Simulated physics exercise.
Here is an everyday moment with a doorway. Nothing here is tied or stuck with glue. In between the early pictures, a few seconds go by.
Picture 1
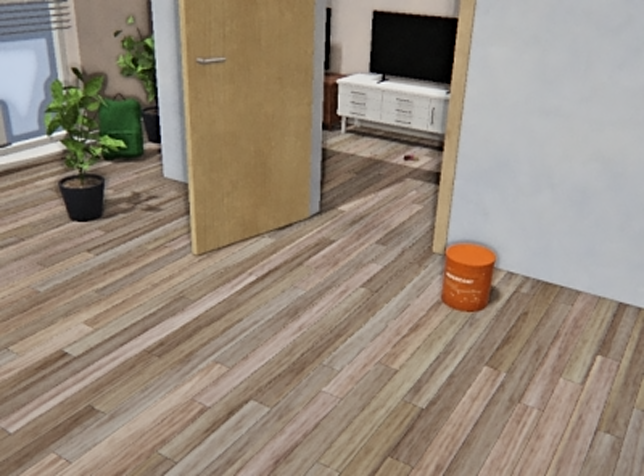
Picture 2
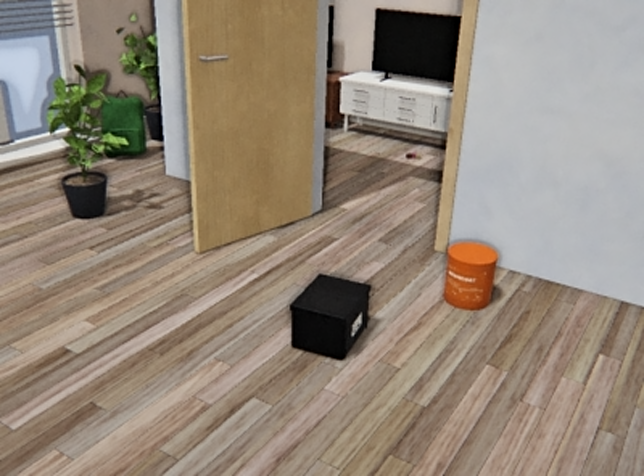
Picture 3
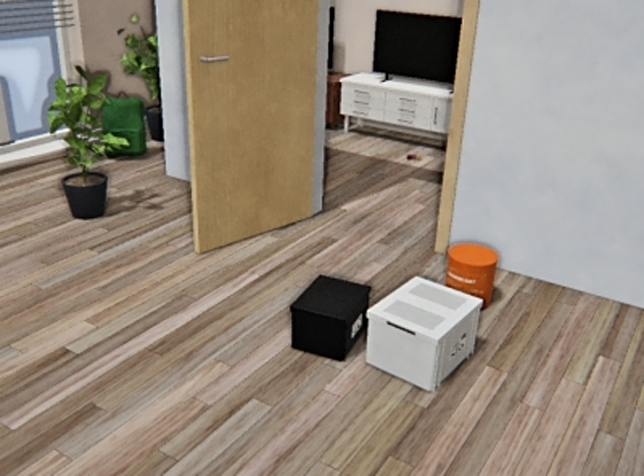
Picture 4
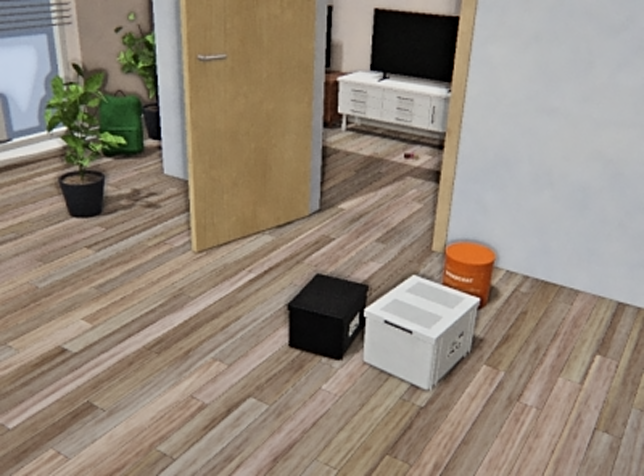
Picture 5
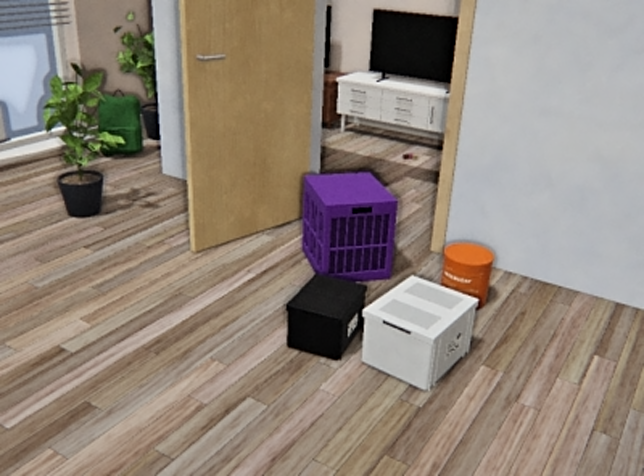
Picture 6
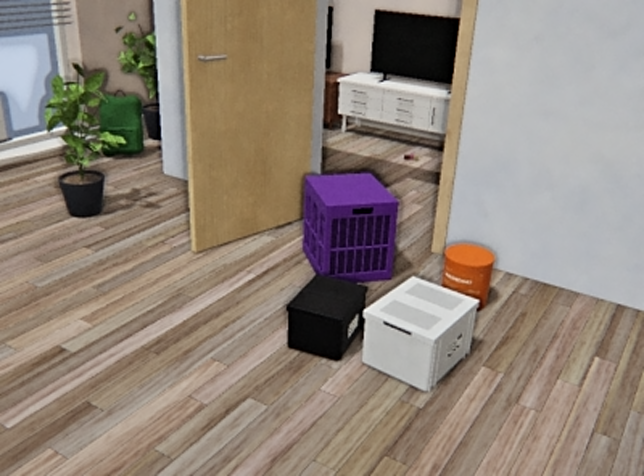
A wide-open door stays still as black, white and purple containers appear near an orange pail.
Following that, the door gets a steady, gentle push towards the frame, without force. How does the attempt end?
I expect the door will not meet its frame.
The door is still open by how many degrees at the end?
It stays open at around 60°.
Then, 0.50 s on from there, open by 95°.
Then, 0.90 s on from there, open by 77°.
Then, 1.20 s on from there, open by 61°.
In the end, open by 60°; all 4 unmoved. At the end, from the last picture's camera, purple chest near (350, 228).
